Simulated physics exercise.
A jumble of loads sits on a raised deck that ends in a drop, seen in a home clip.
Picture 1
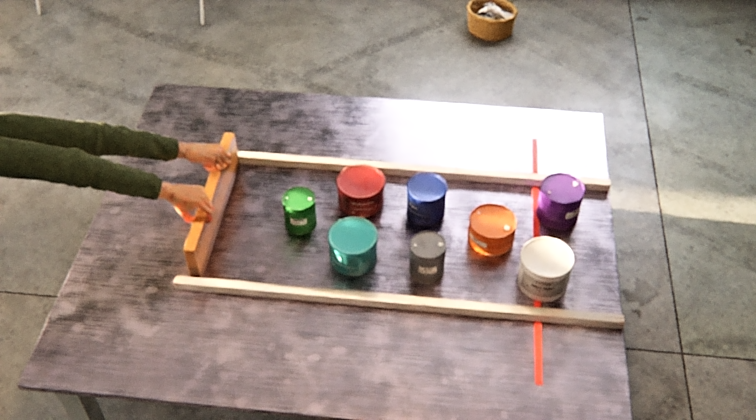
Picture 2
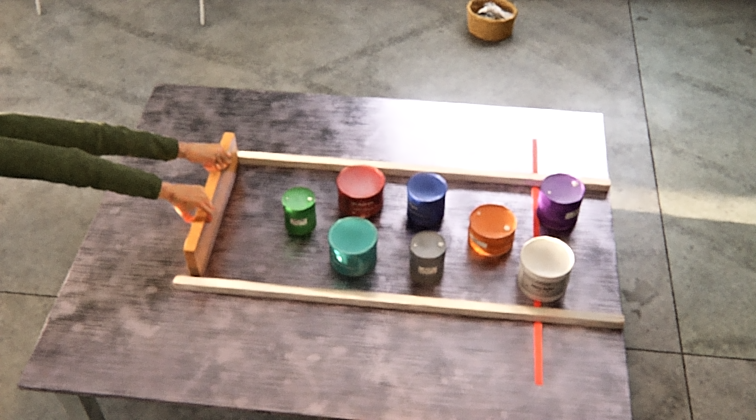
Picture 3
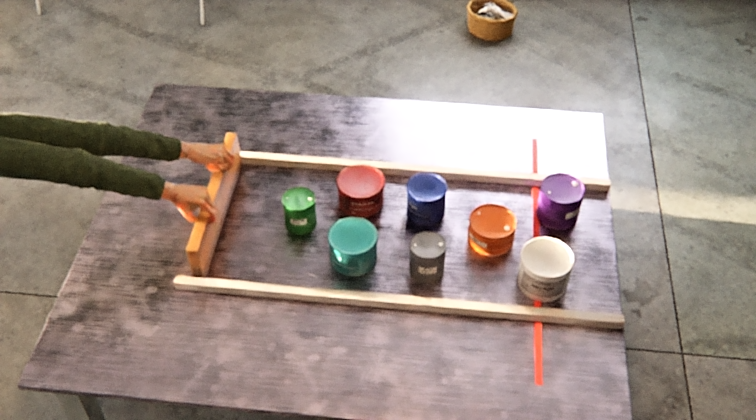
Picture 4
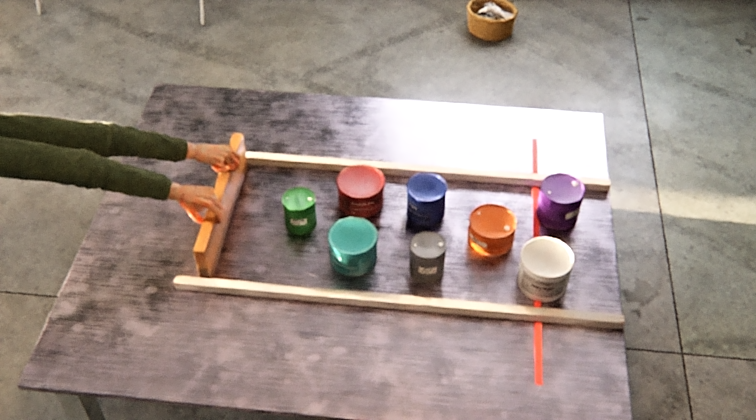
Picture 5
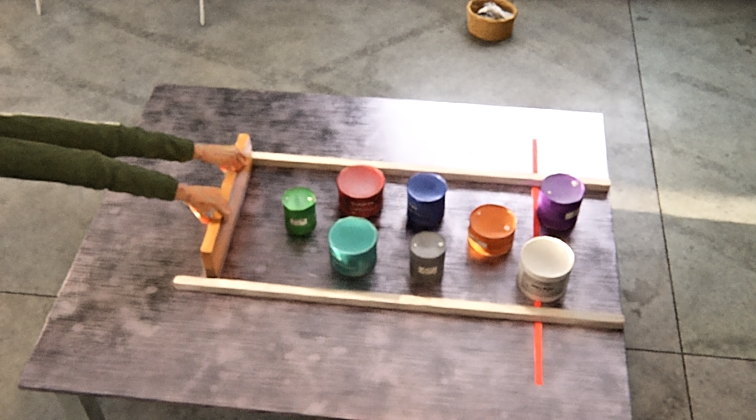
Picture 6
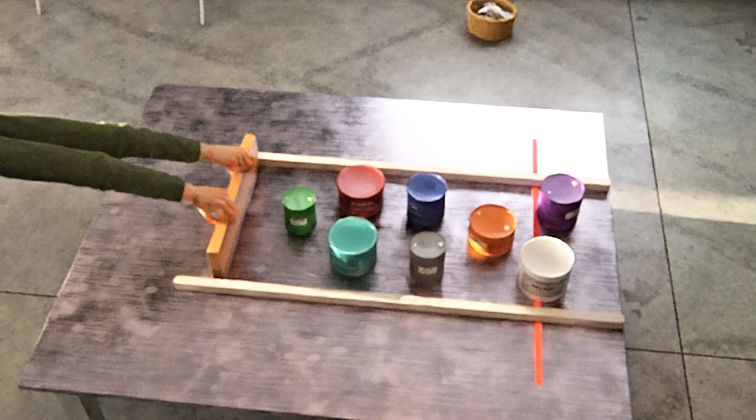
Two hands in dark green sleeves slid an orange wooden plank slightly to the right between two pale rails on a table, while the colorful cans ahead of it stayed still.
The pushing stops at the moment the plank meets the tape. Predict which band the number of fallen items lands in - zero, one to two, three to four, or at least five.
The number that fall lands in the band one to two.
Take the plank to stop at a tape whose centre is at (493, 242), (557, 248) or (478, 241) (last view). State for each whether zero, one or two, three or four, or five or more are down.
Result per tape, in order - none at all / three or four / not one.
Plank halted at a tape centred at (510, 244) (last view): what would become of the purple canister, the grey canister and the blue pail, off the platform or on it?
Outcome - purple canister: It is not there; grey canister: It stays up there; blue pail: It stays up there.
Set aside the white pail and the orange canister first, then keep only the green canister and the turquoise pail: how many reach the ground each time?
The first count is 0 and the second is 1.
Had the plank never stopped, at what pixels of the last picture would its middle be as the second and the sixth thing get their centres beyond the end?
Pixels, in order: Around (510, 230), around (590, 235).
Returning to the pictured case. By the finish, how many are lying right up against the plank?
That comes to 3.
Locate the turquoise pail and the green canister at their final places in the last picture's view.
Taking them in turn, first comes (564, 267), then (555, 234).
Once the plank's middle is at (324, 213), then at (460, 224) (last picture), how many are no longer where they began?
The counts are 1 and 8.
Soon after, none off yet; purple canister at rest near (560, 201); white pail at rest near (545, 270); orange canister at rest near (492, 230).
In the end, the number that fall off is one or two; gone, white pail and purple canister.
